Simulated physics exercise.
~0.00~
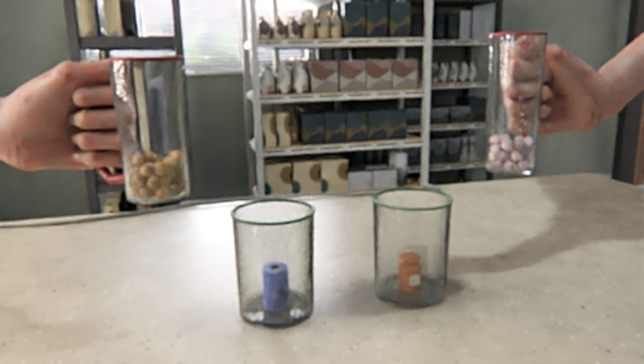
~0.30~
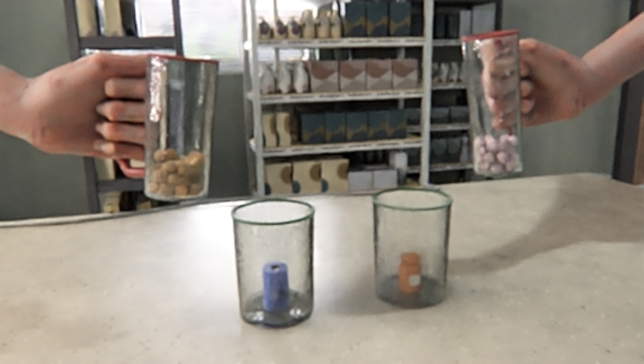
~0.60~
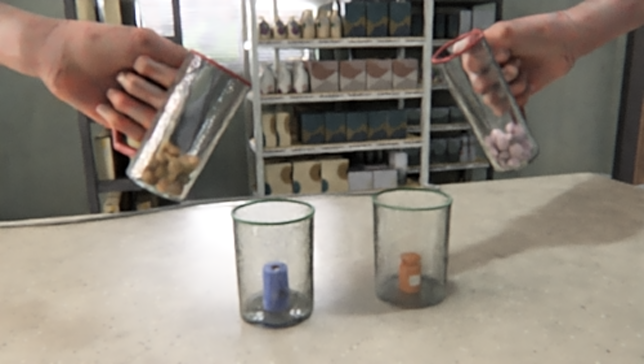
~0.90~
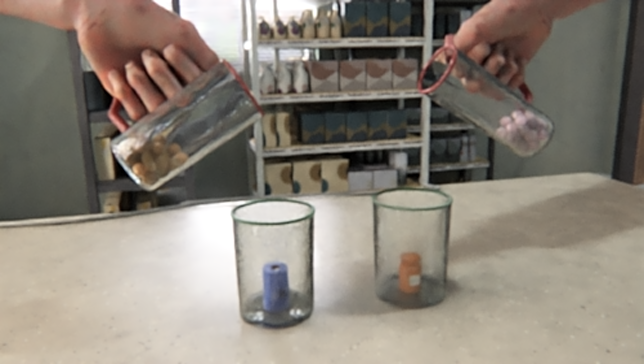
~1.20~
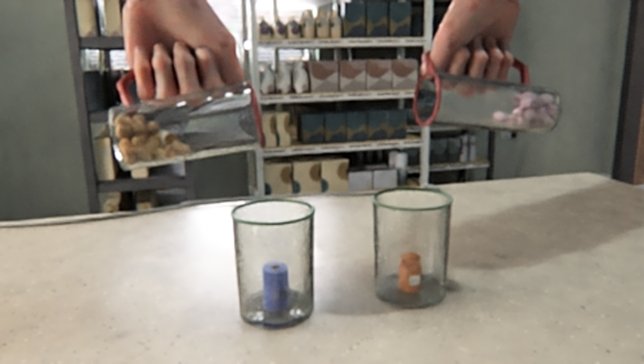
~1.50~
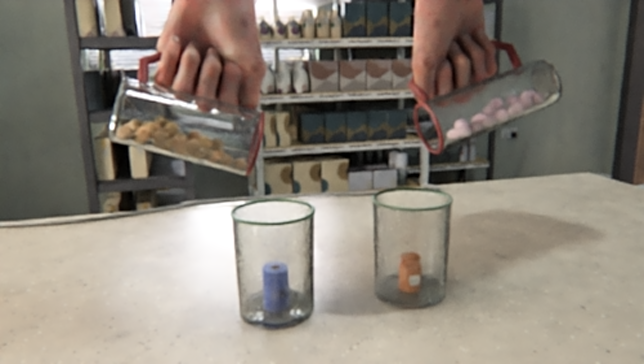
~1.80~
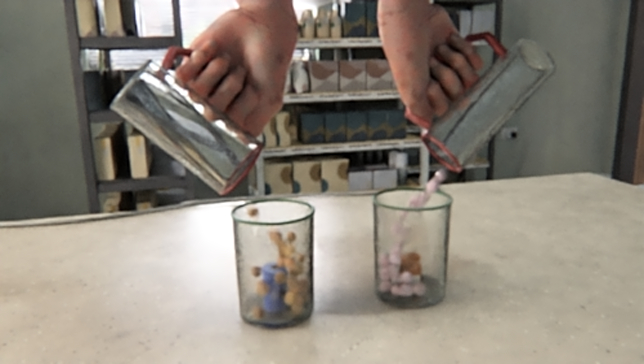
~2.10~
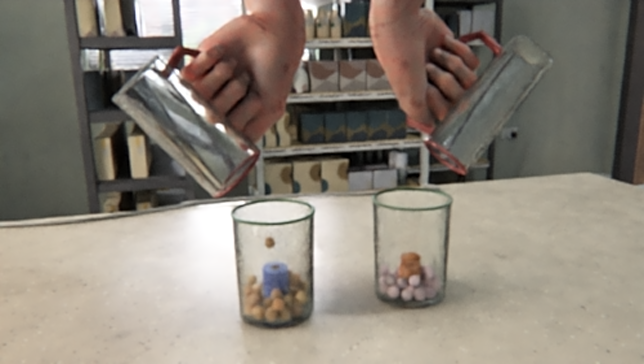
Two hands lift clear, red-rimmed cups, the left holding tan pieces and the right pale pink ones, above two glasses on a counter. The left glass contains a small blue object and the right a small orange one. The hands tilt the cups inward until they lie on their sides, and the pieces slide toward the rims. Tipped further, both cups spill their contents into the glasses below. The pieces settle low around the objects, a last tan one still dropping, while the blue and orange tops remain visible beneath the emptied cups.
